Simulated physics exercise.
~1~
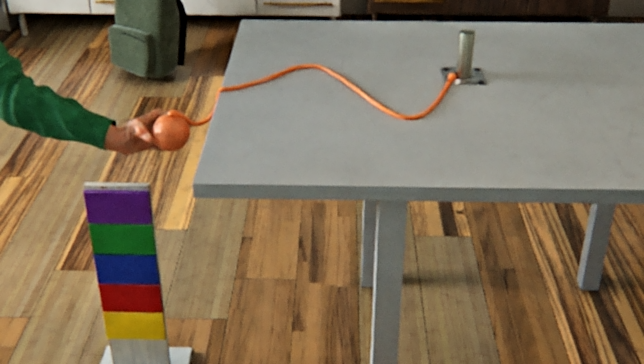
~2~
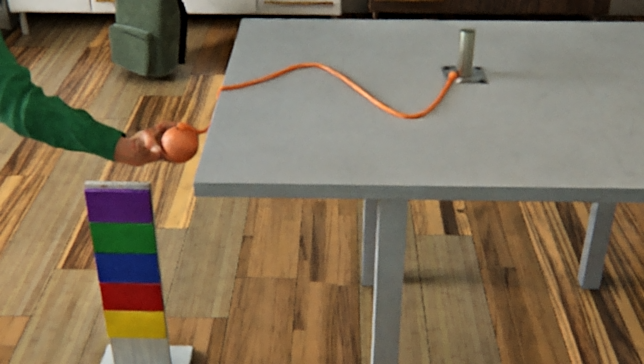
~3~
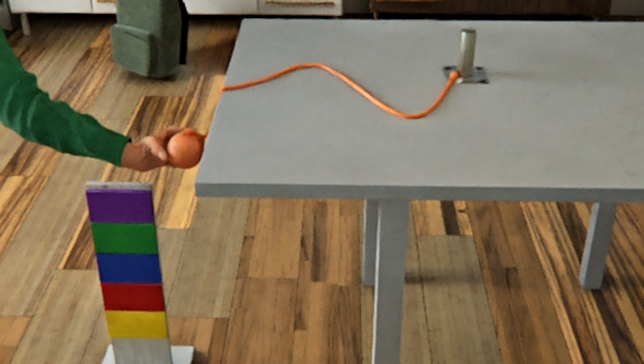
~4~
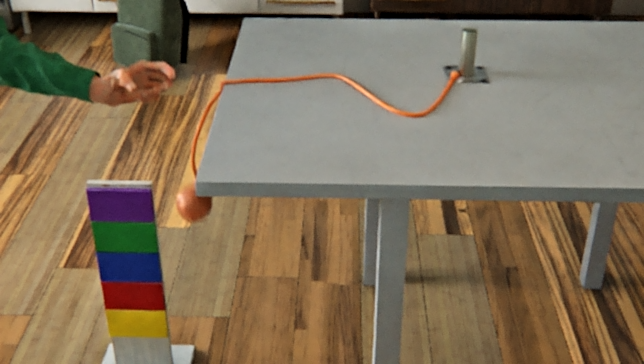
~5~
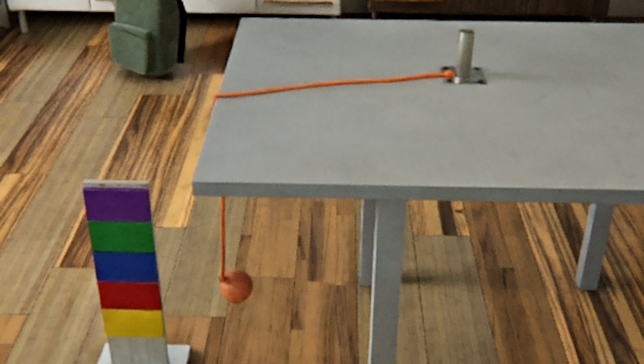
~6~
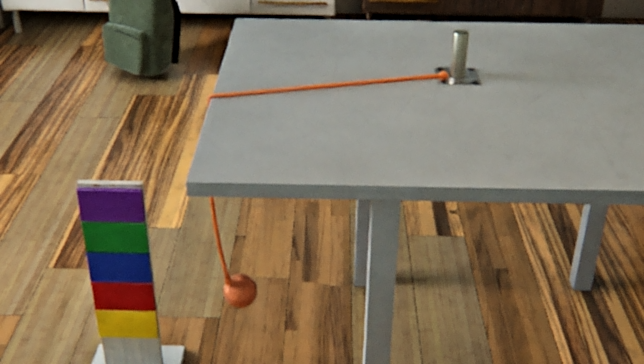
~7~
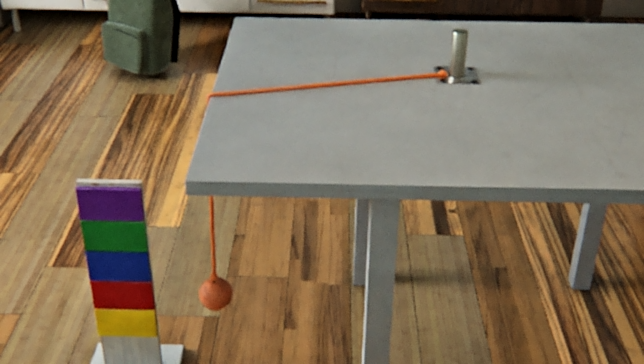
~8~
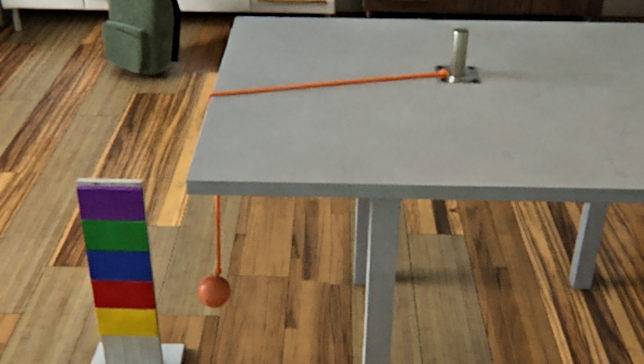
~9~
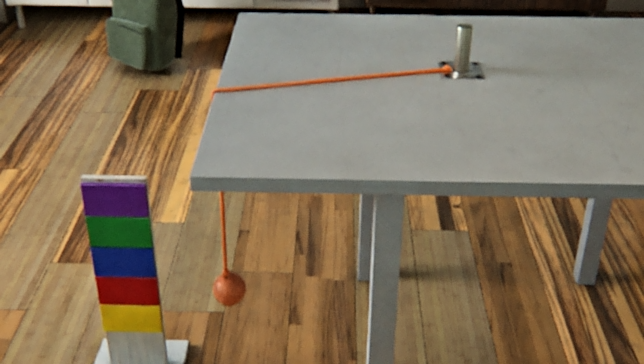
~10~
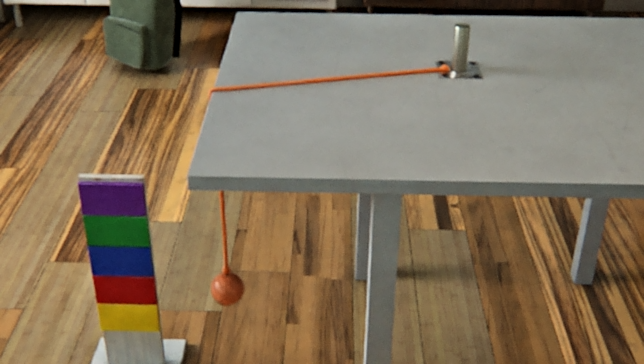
At the start, a hand in a green sleeve holds an orange ball by the left edge of a grey table, its orange cord lying in loose curves back to an upright metal post. The hand moves slightly right and down, then lets go and draws back. The ball drops beside the table edge, pulling the cord straight across the top. It swings gently right, then left, next to a stand of purple, green, blue, red and yellow bands. Finally it drifts slightly right and hangs below the edge, level with the red band.
